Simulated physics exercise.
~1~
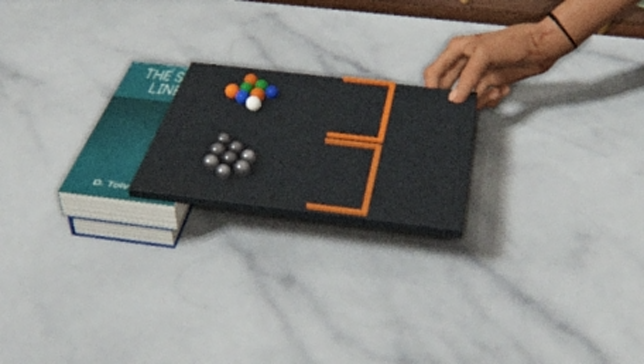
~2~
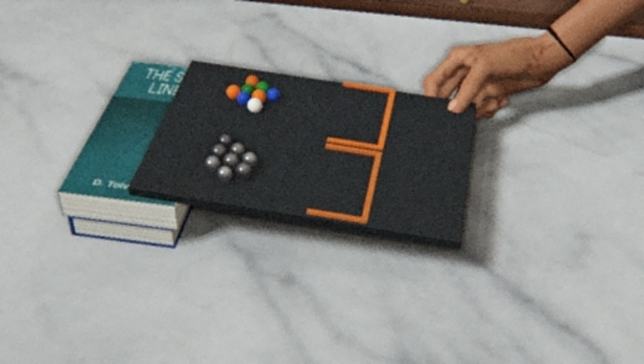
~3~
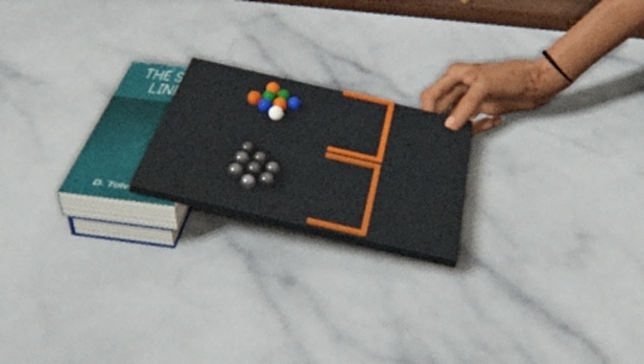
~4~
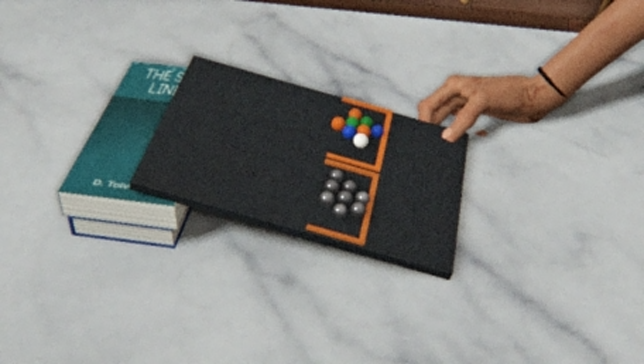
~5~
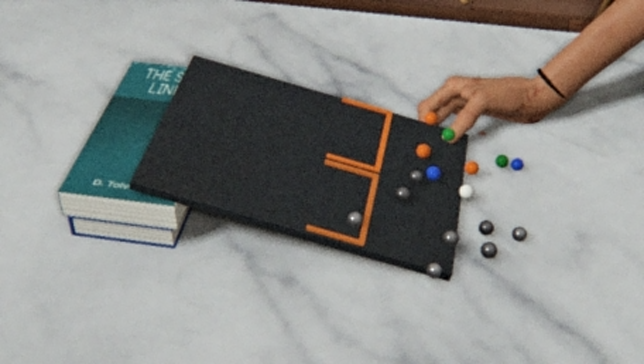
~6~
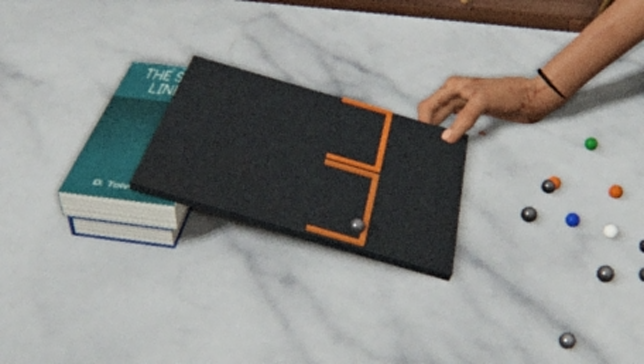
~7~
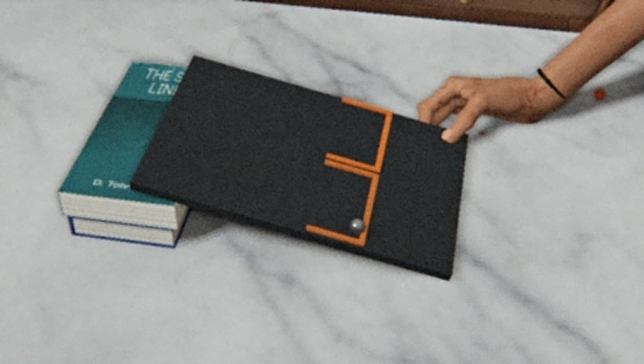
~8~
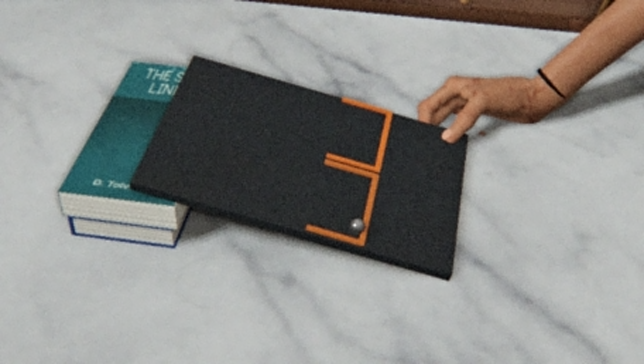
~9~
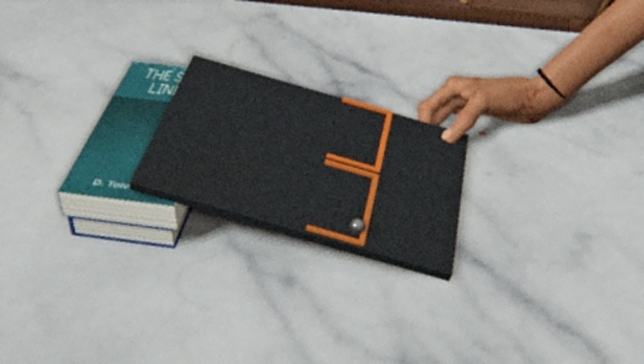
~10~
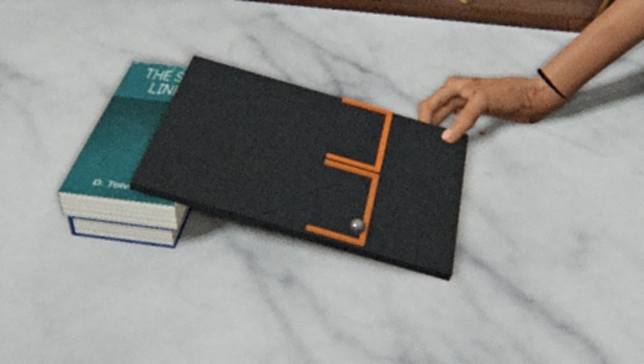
A hand lowers the right end of a black board propped on books, and the coloured balls and grey balls roll right into orange strips, then spill past them across the marble counter and out of view, leaving one grey ball resting against the nearer strip.
